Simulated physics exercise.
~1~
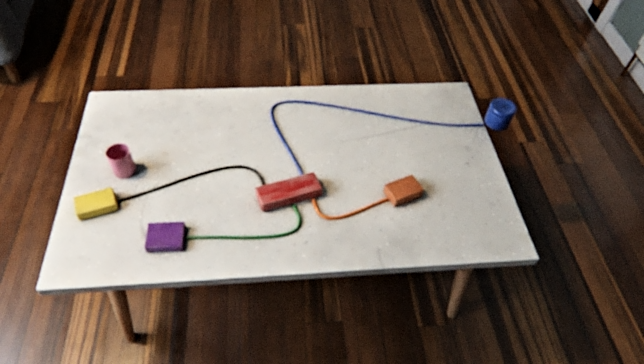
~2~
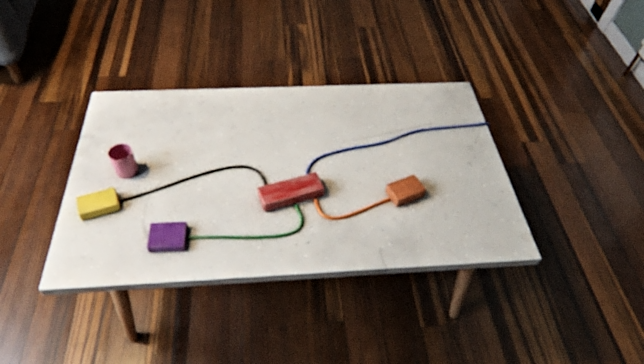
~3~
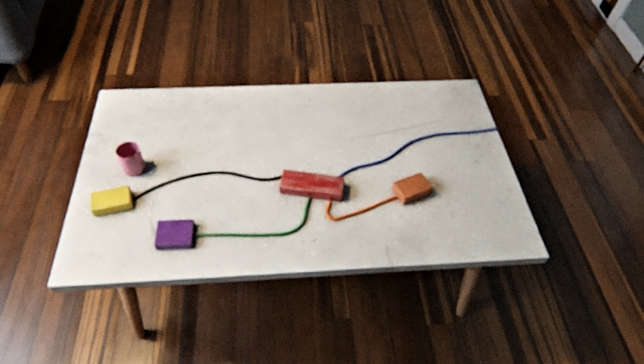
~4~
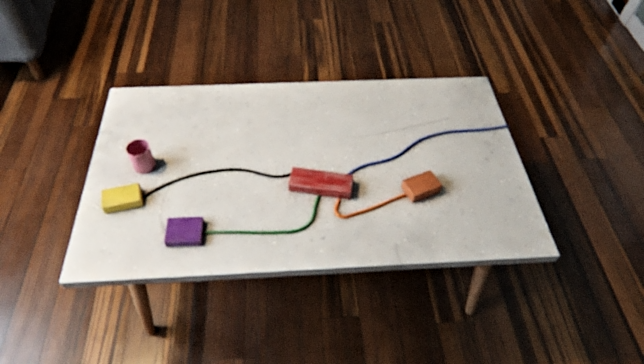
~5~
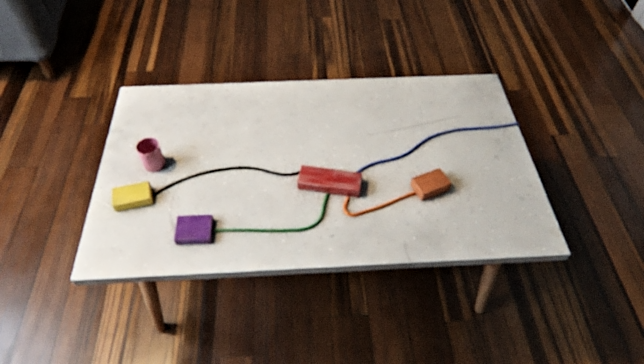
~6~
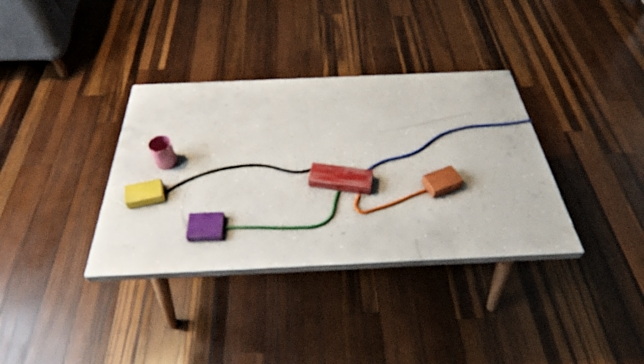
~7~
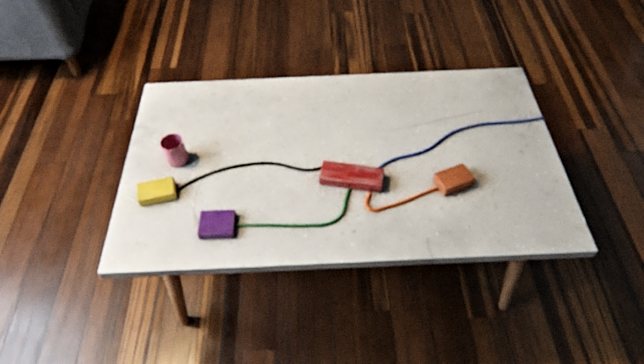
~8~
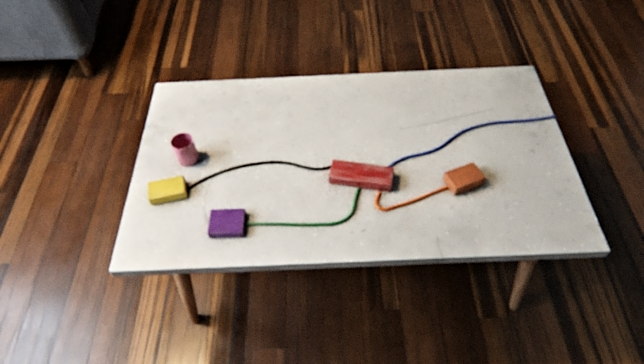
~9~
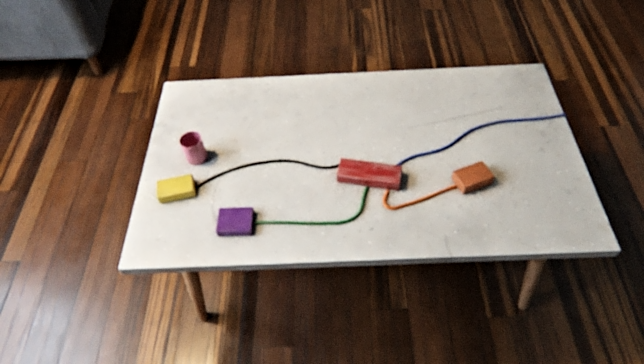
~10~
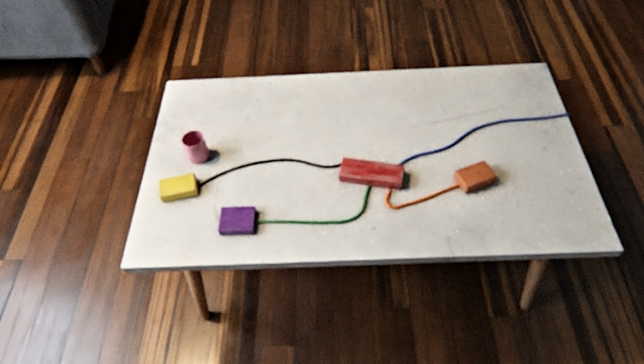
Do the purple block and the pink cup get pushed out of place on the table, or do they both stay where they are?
Both stay where they are. The purple block and the pink cup keep their places on the table after the blue object drops.
